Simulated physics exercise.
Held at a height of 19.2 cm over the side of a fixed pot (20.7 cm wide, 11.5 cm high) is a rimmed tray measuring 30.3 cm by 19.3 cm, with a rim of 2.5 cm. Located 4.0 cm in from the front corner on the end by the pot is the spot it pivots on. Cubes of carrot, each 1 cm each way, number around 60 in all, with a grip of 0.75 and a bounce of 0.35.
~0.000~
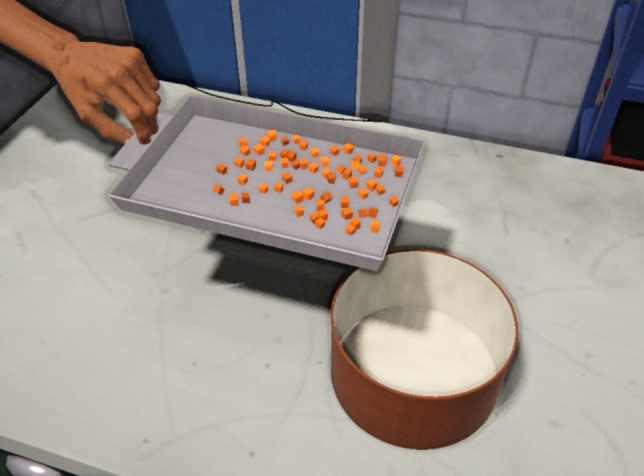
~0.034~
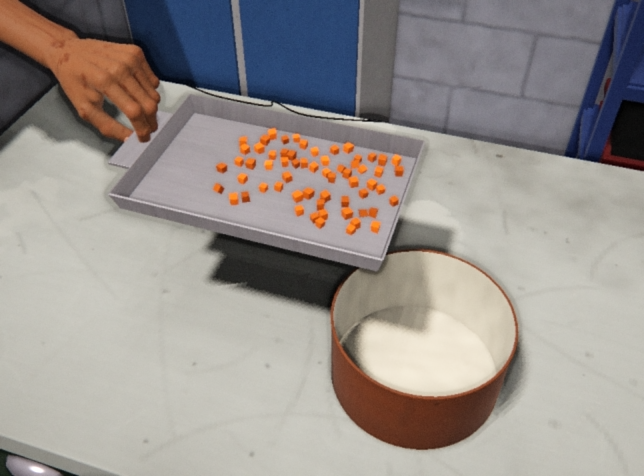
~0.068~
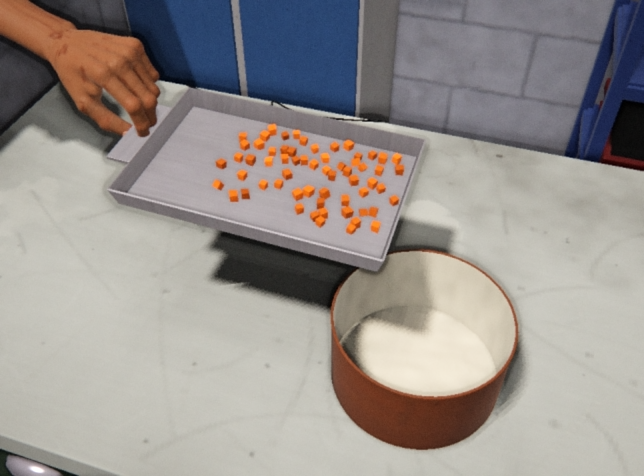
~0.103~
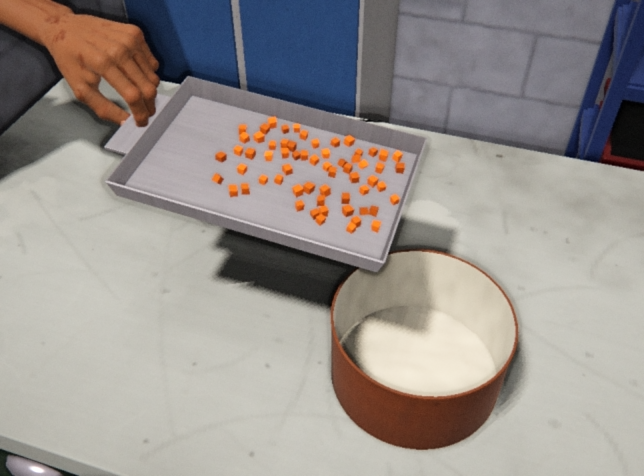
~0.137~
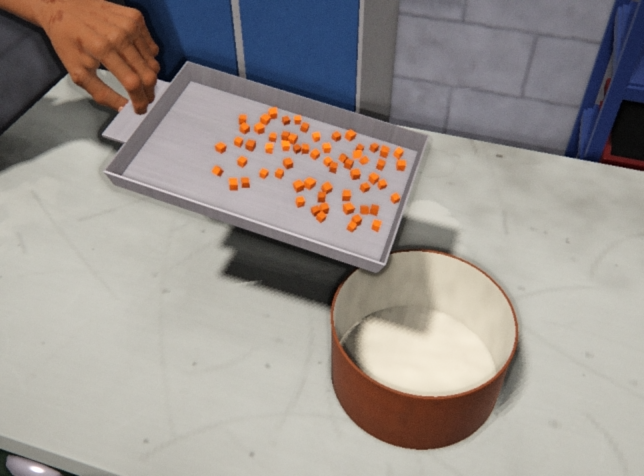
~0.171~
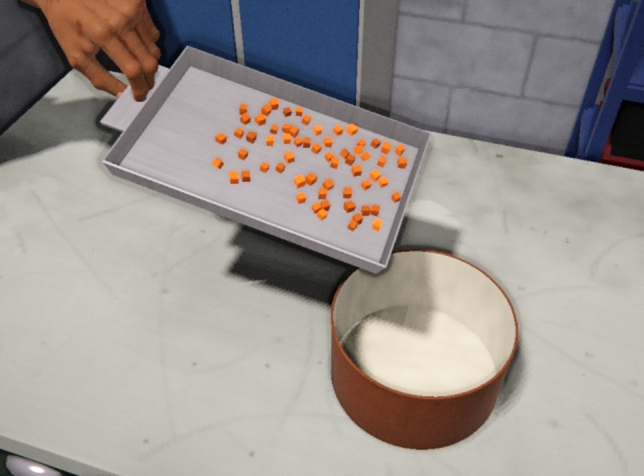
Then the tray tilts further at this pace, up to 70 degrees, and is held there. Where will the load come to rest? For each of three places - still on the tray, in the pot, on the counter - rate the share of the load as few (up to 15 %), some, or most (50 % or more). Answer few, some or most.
Left on the tray: Some; pot: Most; counter: Few.
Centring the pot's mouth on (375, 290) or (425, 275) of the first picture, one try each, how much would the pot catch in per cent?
I'd say close to 40 percent for the first spot and 35 percent for the second.
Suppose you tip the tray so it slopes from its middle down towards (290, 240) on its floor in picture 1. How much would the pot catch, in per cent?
About 65 per cent.
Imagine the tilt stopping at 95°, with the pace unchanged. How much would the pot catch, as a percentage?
I'd expect some 100 per cent in the pot.
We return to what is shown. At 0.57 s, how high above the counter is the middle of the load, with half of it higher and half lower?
About 24 cm.
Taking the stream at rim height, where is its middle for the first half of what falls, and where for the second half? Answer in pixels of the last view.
First half close to (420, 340), second half close to (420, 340).
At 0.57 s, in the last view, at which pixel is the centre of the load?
Approximately (386, 193) in the final picture.
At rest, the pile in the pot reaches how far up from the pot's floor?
About 1.0 cm.
Then, at 0.41 s, tilt 42 degrees; the tray holds 100 %, the pot 0 %.
After 0.57 s, tilt 61 degrees; the tray holds 100 %, the pot 0 %.
Then, at 0.85 s, tilt 70 degrees; the tray holds 45 %, the pot 45 %.
At rest (2.1 s), tray 40 %, pot 60 %, counter 0 %.
